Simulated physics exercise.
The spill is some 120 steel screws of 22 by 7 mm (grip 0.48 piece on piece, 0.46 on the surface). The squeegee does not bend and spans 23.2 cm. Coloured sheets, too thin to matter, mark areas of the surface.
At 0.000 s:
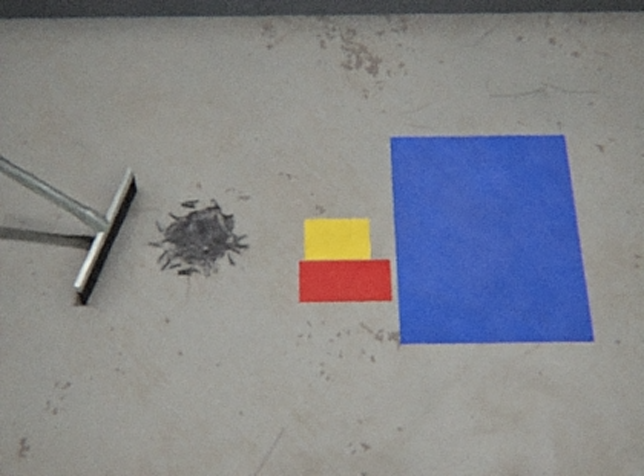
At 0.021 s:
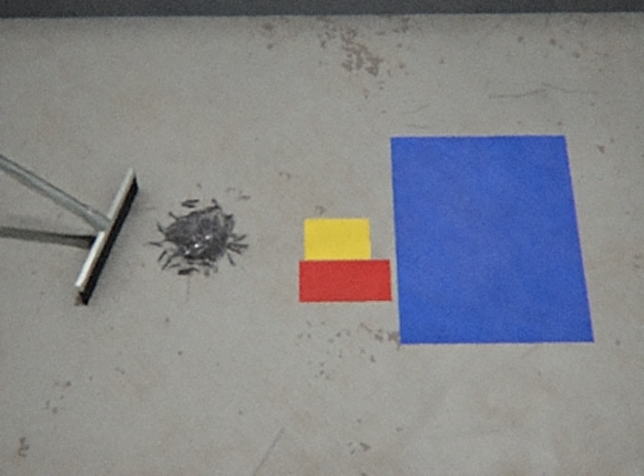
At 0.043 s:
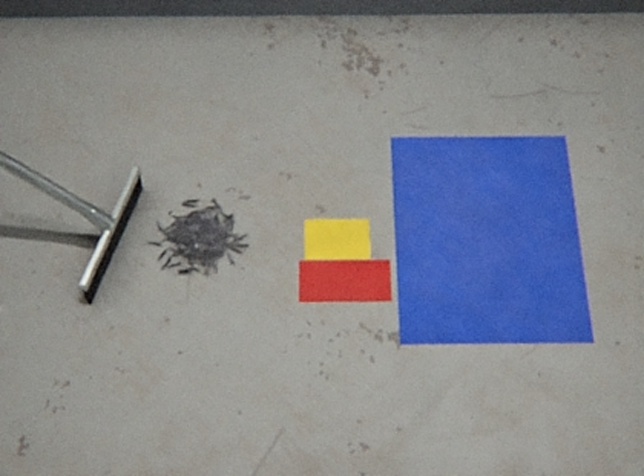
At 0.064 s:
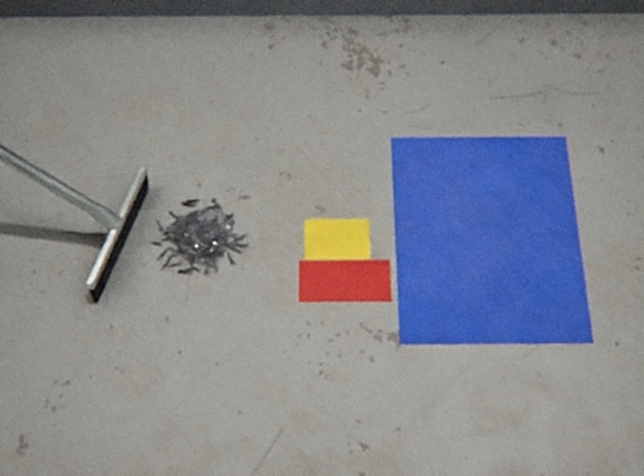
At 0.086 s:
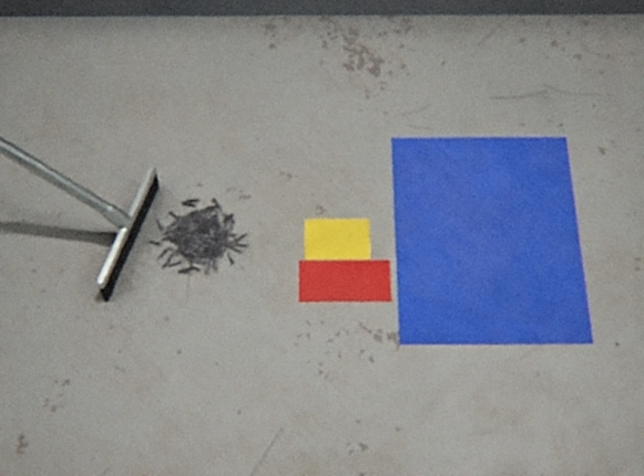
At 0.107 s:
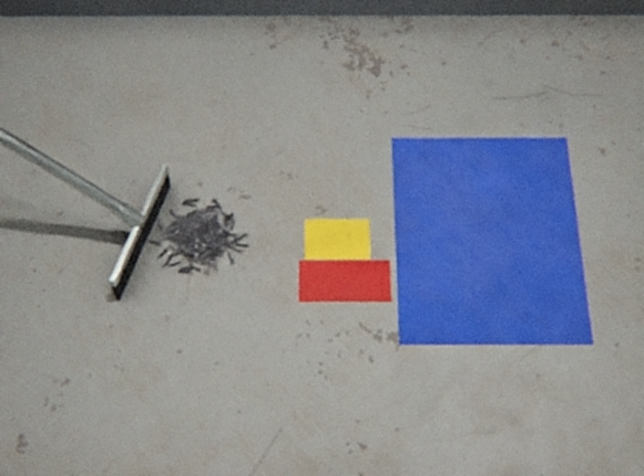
On a grey floor, a squeegee slides right toward a still pile of dark screws.
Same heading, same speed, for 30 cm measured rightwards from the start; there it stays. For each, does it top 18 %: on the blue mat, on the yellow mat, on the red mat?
On the blue mat: Under; on the yellow mat: Over; on the red mat: Over.
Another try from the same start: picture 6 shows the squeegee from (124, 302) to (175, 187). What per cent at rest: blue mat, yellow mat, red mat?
Blue mat 40, yellow mat 0, red mat 15.
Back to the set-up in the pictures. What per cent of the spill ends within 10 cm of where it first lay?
Roughly 0 per cent.
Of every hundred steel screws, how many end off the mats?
Some 35 per cent.
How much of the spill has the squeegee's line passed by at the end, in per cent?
Some 0 per cent.
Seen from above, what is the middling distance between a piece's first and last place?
About 24 cm.
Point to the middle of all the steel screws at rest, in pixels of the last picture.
At about (337, 250).
After 0.28 s, squeegee 22 cm from its start, spill 14 cm wide; off the mats 100 %.
Then, at 0.46 s, squeegee 30 cm from its start, spill 17 cm wide; red mat 25 %, yellow mat 40 %, off the mats 30 %.
Then, at 0.61 s, squeegee 30 cm from its start, spill 22 cm wide; red mat 30 %, yellow mat 35 %, off the mats 35 %.
At rest (1.6 s), red mat 30 %, yellow mat 35 %, blue mat 0 %, off the mats 35 %.
